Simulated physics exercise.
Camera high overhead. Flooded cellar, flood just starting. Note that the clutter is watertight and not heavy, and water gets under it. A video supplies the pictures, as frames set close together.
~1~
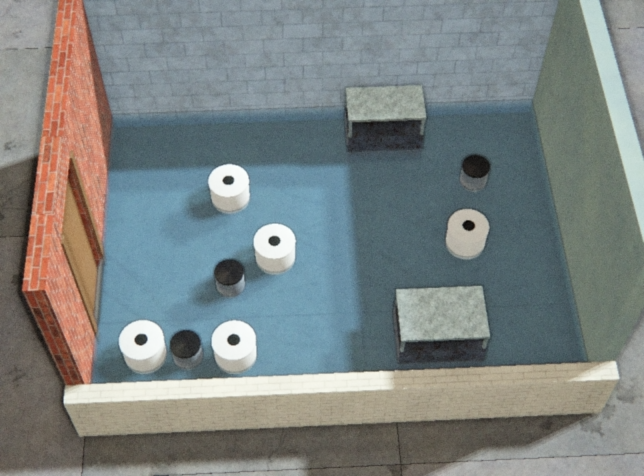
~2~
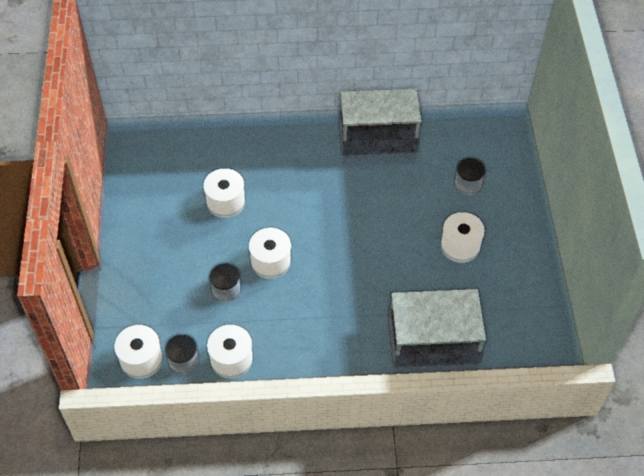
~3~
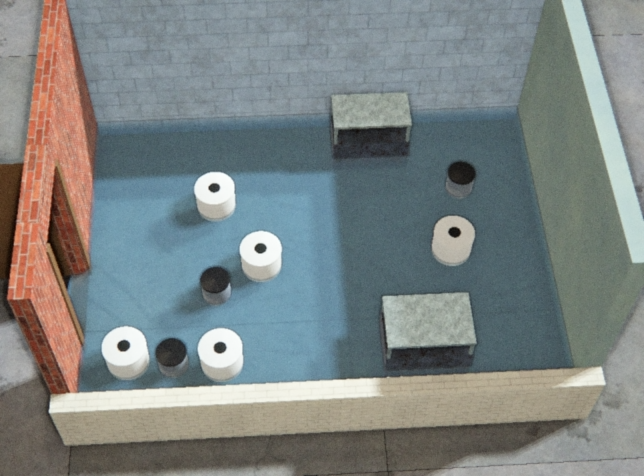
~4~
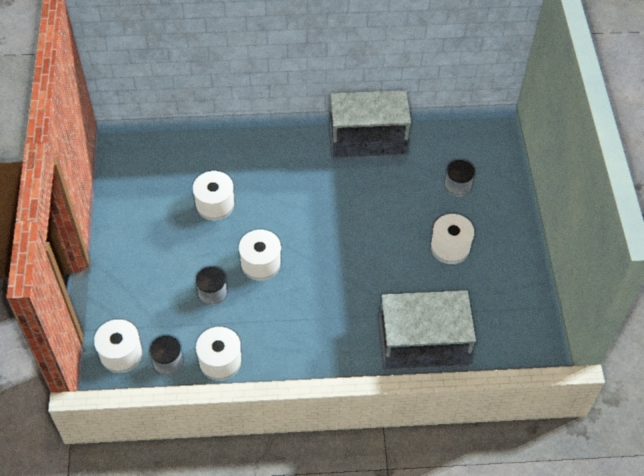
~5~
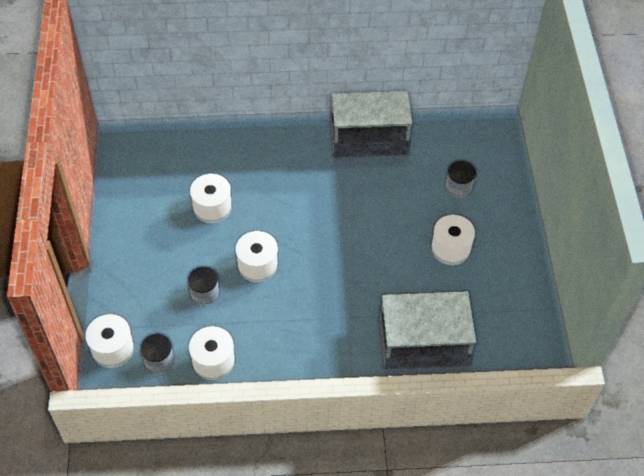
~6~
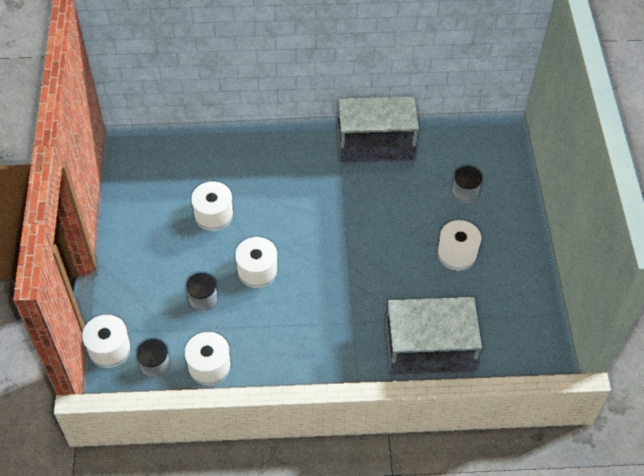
White tubs and dark pails drift slightly left across the blue water, front ones first.
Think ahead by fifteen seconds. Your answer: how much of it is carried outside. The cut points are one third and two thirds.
The fraction is going to land in the top band.
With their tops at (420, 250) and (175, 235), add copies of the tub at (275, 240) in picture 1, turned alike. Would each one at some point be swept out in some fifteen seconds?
Held back; swept away.
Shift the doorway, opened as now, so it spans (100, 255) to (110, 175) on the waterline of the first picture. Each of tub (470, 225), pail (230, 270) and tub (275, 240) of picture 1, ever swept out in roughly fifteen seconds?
Answer, item by item: Not lost, lost, lost.
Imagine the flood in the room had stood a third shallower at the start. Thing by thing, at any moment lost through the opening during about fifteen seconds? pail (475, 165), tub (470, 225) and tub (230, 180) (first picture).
One after the other: Remains, remains, swept away.
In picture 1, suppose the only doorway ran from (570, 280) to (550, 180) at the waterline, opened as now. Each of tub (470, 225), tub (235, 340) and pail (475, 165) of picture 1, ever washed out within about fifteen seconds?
Sequentially: Leaves the room, remains indoors, leaves the room.
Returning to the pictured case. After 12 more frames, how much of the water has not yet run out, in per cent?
I'd put it near 80 per cent.
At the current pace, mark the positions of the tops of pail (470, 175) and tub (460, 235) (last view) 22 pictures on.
Roughly (428, 192) and roughly (405, 246).
A moment on, 0 of 8 are out; 8 afloat.
Next, 3 of 8 are out; 5 afloat.
Later, 6 of 8 are out; 2 afloat.
In the end, 6 of 8 are out; 2 afloat.
